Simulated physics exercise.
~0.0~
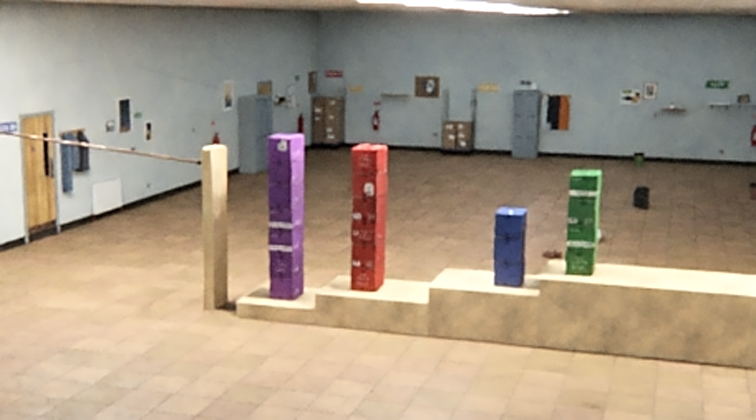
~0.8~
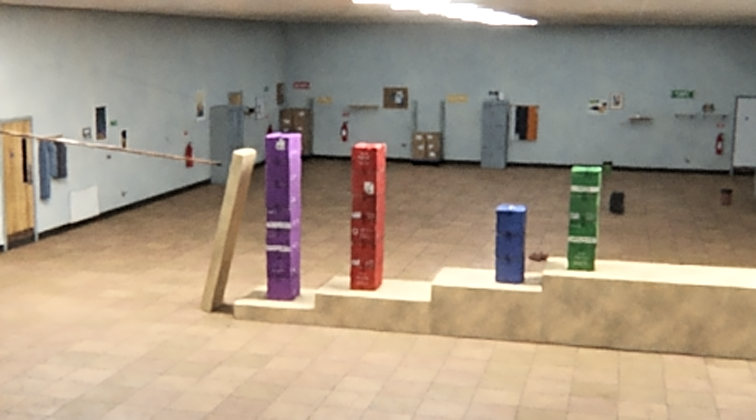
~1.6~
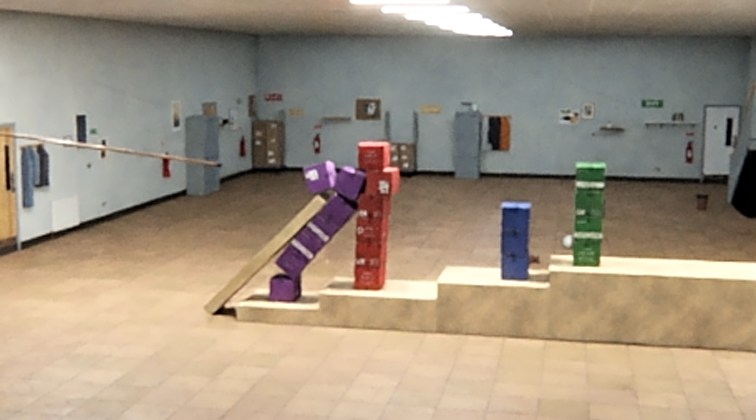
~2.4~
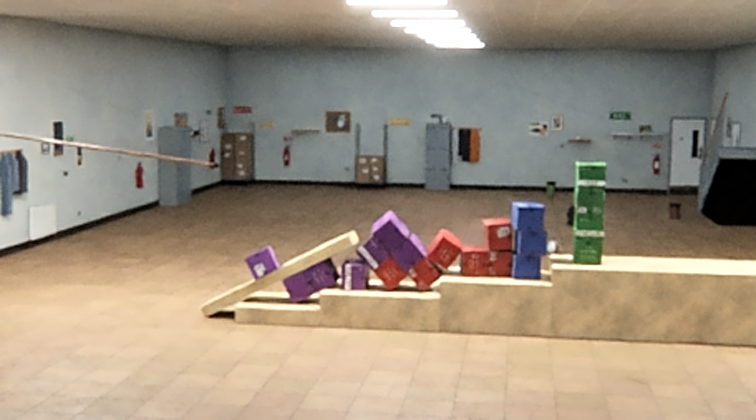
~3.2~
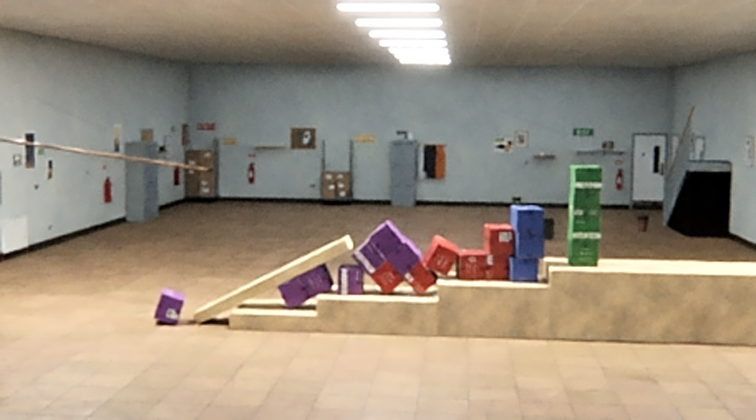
In a large pale-walled hall with a tiled floor, seen from the side by a slowly drifting camera, stacks of purple, red, blue and green cartons stand left to right on rising steps. A long pole from the left pushes an upright board at the foot of the steps. The board tips right into the purple stack, which buckles and falls against the red one. Red cartons topple toward the blue stack, nudging it slightly. One purple carton slides down the board to the floor at left. Purple and red end in a heap, while blue and green stay standing.
